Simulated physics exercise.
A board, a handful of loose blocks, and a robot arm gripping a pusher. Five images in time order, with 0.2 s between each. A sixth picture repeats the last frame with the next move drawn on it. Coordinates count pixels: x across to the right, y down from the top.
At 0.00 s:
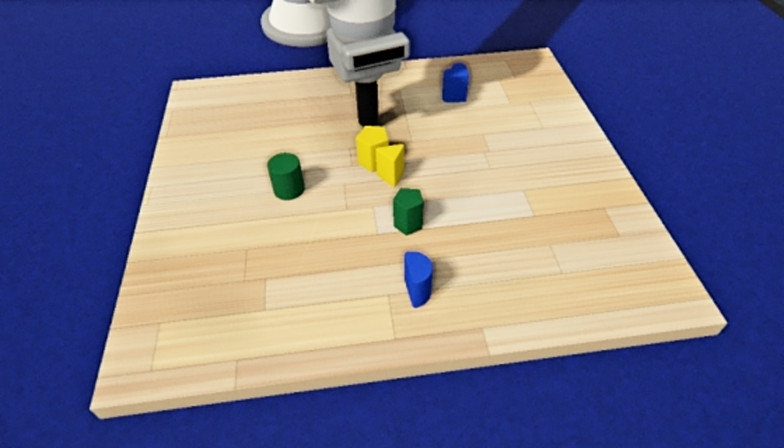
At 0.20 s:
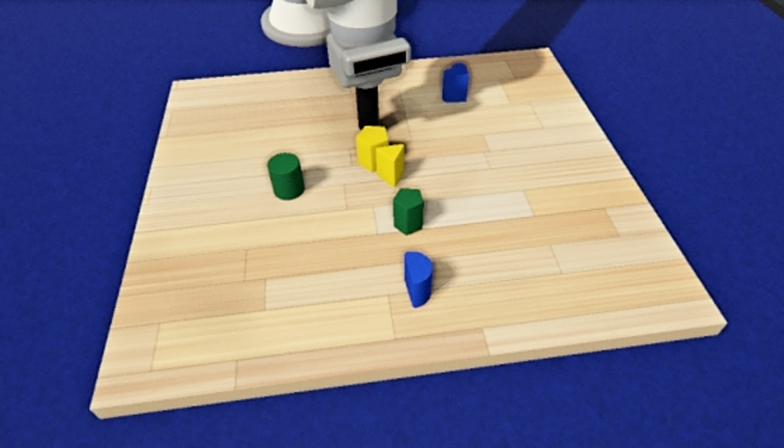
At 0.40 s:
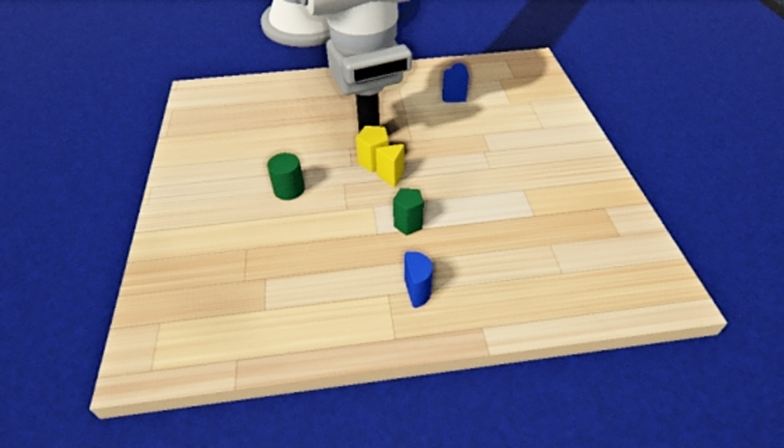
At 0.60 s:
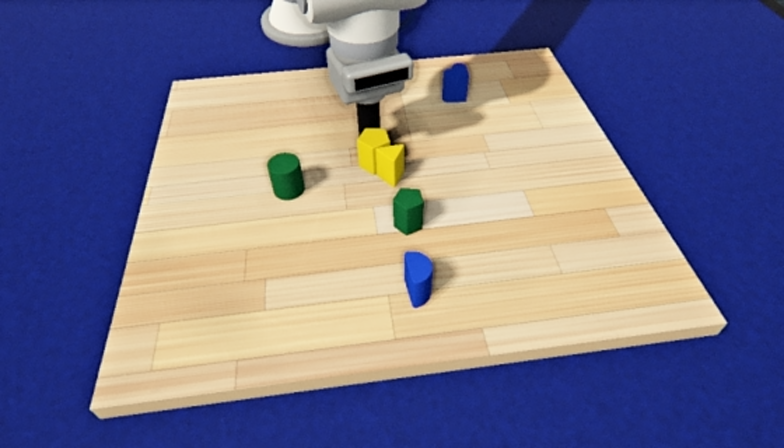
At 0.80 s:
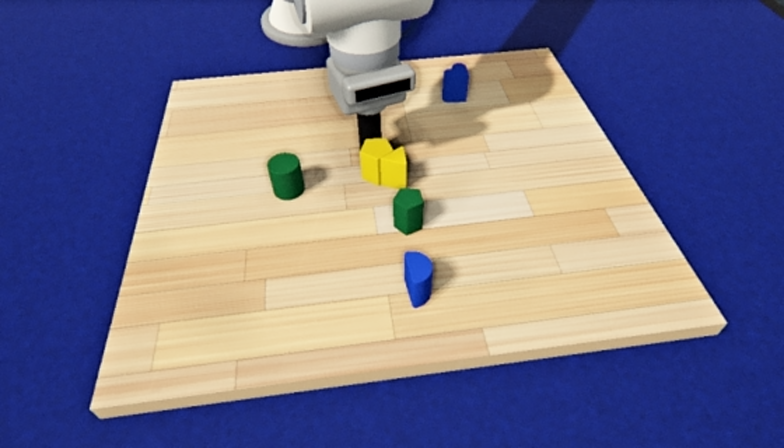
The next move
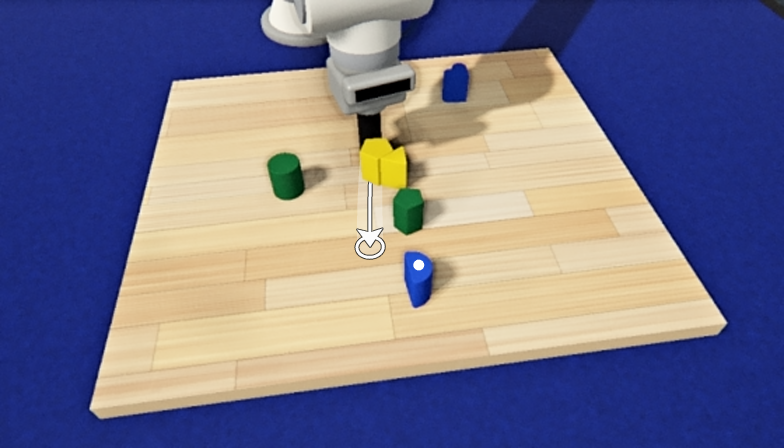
The robot arm moves its black pusher forward and nudges the yellow pentagon beside another yellow block.
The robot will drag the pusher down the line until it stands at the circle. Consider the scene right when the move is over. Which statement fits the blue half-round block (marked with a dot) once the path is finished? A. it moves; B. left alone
Option B.
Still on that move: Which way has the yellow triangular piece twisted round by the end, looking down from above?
The yellow triangular piece rotates counterclockwise.
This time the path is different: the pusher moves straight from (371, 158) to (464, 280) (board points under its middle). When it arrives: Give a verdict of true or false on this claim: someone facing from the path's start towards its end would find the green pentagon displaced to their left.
It is false.
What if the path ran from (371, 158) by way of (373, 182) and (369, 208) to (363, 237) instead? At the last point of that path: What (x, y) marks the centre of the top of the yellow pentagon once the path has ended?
It should be at about (396, 181).
Path on the board, from (371, 158) directly to (370, 247); the dot is on the blue half-round block.
On the path given first. One third of the way, pusher at (370, 179); yellow pentagon at (388, 171), turned 55° anticlockwise; yellow triangular piece at (411, 164), turned 55° anticlockwise.
Two thirds of the way, pusher at (369, 209); yellow pentagon at (397, 182), turned 85° anticlockwise; yellow triangular piece at (412, 165), turned 70° anticlockwise; green pentagon at (414, 200), turned 15° clockwise.
At the end, pusher at (370, 241); yellow pentagon at (397, 182), turned 85° anticlockwise; yellow triangular piece at (412, 165), turned 70° anticlockwise; green pentagon at (414, 200), turned 15° clockwise; blue half-round block in place.
